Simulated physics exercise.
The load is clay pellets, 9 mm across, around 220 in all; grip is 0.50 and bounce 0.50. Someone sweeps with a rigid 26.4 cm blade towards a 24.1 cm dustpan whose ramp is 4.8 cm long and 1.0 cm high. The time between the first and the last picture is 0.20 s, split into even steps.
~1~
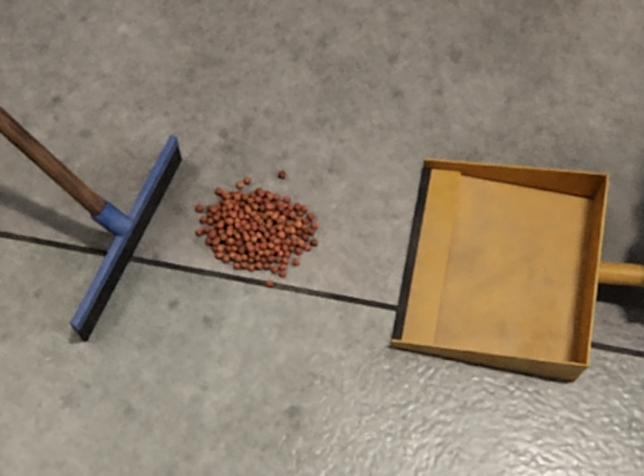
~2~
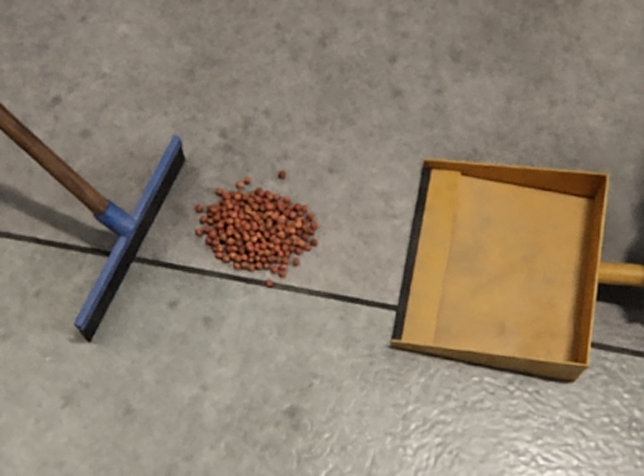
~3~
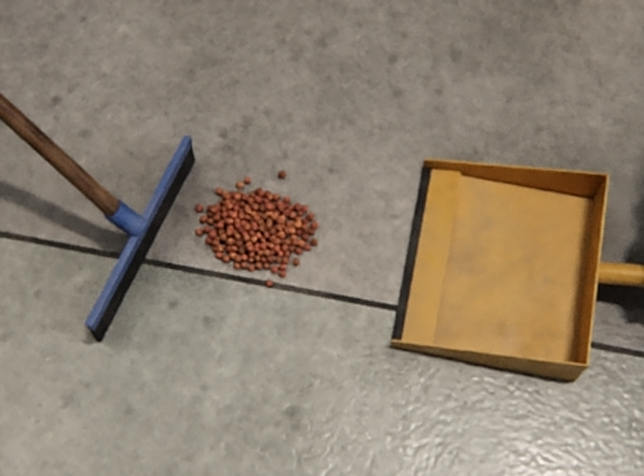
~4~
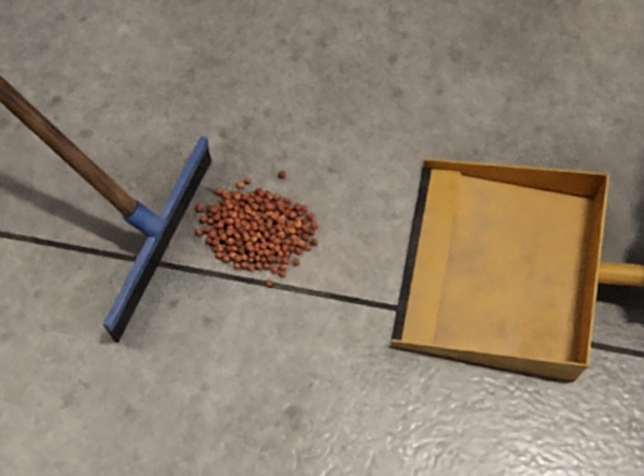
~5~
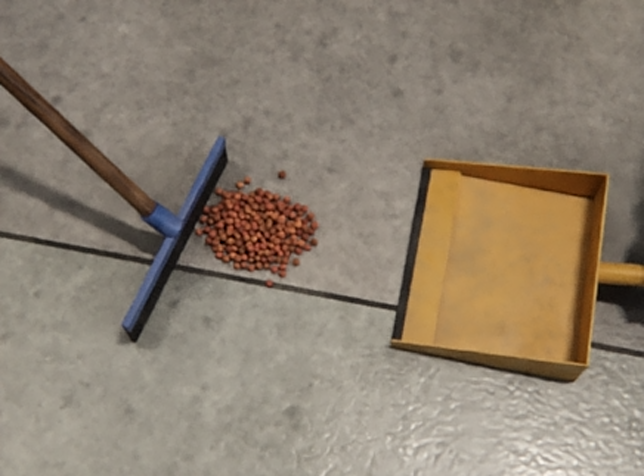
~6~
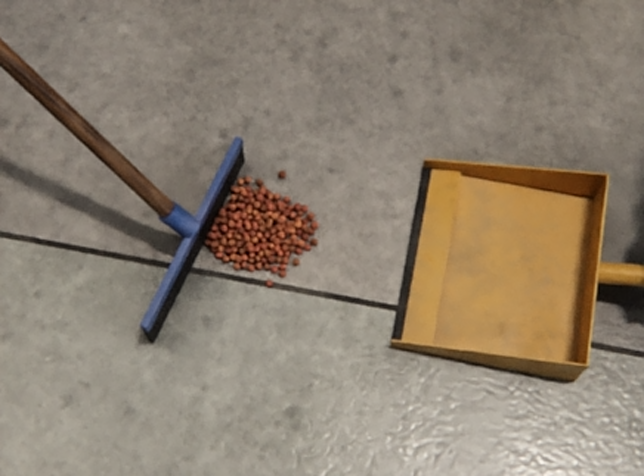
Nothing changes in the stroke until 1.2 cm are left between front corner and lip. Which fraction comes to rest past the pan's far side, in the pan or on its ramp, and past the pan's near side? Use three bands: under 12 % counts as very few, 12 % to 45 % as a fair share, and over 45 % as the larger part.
Far side: Very few; pan: A fair share; near side: Very few.
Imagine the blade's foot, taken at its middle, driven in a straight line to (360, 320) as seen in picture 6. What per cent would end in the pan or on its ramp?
That would come to near 40 percent.
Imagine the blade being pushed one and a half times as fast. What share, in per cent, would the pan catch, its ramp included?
Then near 40 in a hundred.
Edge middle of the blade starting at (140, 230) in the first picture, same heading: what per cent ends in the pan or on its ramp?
I'd put it at around 20 per cent.
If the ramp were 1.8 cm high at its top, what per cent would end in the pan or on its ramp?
Something like 25 per cent, ramp included.
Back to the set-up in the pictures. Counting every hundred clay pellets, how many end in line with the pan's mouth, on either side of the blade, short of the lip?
Some 60 per cent end up there.
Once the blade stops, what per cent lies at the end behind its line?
Estimate: Around 0 %.
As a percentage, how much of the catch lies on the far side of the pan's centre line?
Something like 70 per cent of the catch.
Then, 0.21 s after the last picture, middle of the blade 15 cm from the lip; 0 % over the lip, far side 0 %, near side 0 %.
Then, 0.35 s after the last picture, middle of the blade 7 cm from the lip; 0 % over the lip, far side 0 %, near side 0 %.
Then, 0.61 s after the last picture, middle of the blade 4 cm from the lip; 35 % over the lip, far side 0 %, near side 5 %.
In the end, far side 0 %, pan 35 %, near side 5 %, in front of the lip or behind the blade 60 %.
